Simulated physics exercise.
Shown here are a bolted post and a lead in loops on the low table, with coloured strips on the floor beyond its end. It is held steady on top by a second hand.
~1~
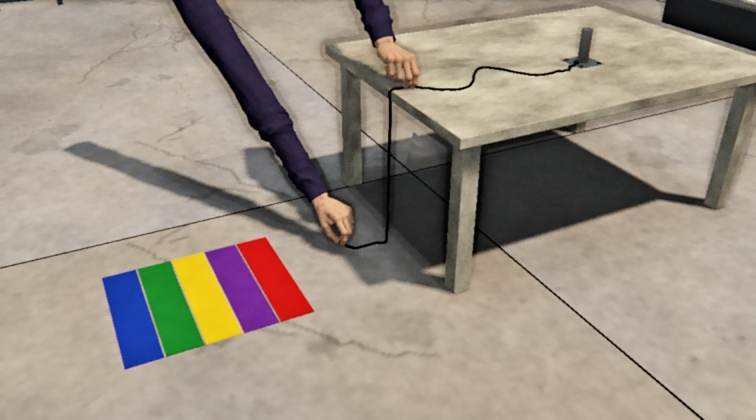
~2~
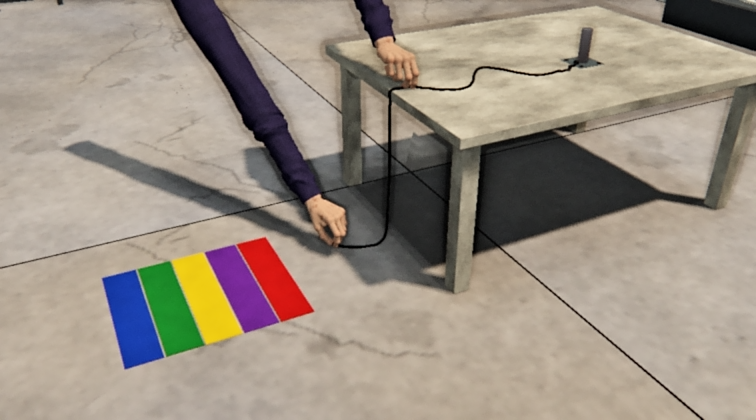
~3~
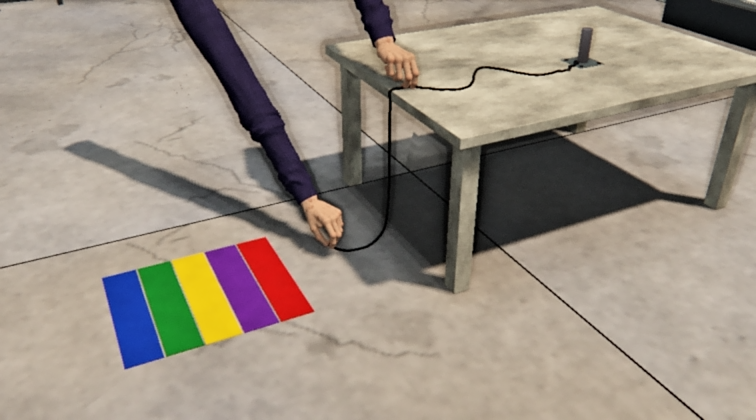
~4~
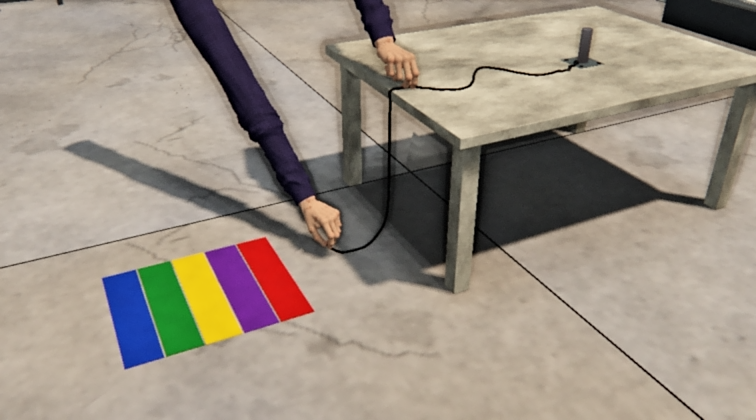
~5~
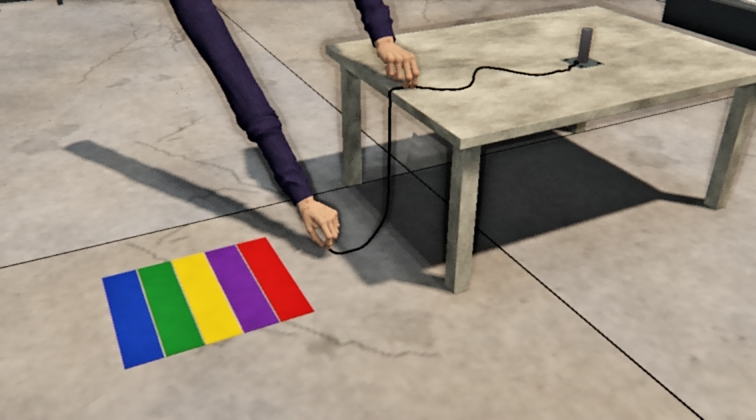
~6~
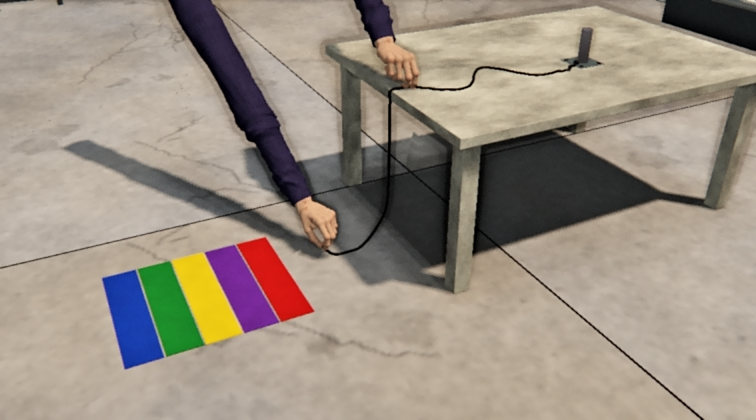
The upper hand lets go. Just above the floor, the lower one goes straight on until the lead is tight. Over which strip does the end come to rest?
Over the green strip.
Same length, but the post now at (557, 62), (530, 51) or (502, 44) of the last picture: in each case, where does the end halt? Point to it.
Approximate pixels in order: (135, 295), (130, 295), (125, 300).
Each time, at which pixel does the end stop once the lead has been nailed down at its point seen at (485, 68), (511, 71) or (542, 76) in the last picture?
Going through the tries, I'd expect close to (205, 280), (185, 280) and lastly (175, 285).
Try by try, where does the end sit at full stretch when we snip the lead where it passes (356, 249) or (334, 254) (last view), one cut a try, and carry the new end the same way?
I'd say somewhere near (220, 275) the first time and near (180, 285) the second time.
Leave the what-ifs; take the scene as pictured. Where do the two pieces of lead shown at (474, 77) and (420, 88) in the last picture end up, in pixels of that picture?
At (441, 83) for the first, at (369, 113) for the second.
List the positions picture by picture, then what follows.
The first frame shows end (340, 242); red (289, 301); purple (254, 311); yellow (217, 322); green (179, 333); blue (139, 345).
The second frame shows end (333, 244); lead through (565, 70) (495, 69) (467, 87) (394, 90) (390, 161) (386, 231).
The third frame shows end (329, 245).
The fourth frame shows end (327, 245); lead through (565, 70) (495, 69) (467, 87) (394, 90) (389, 161) (380, 230).
The fifth frame shows end (325, 246).
The sixth frame shows end (323, 246); lead through (565, 70) (495, 69) (467, 87) (394, 90) (389, 161) (375, 229).
A little later, end near (229, 271); over purple.
Next, end near (188, 282); over yellow.
When it is tight, end near (162, 289); over green. It gets as far as the green strip.
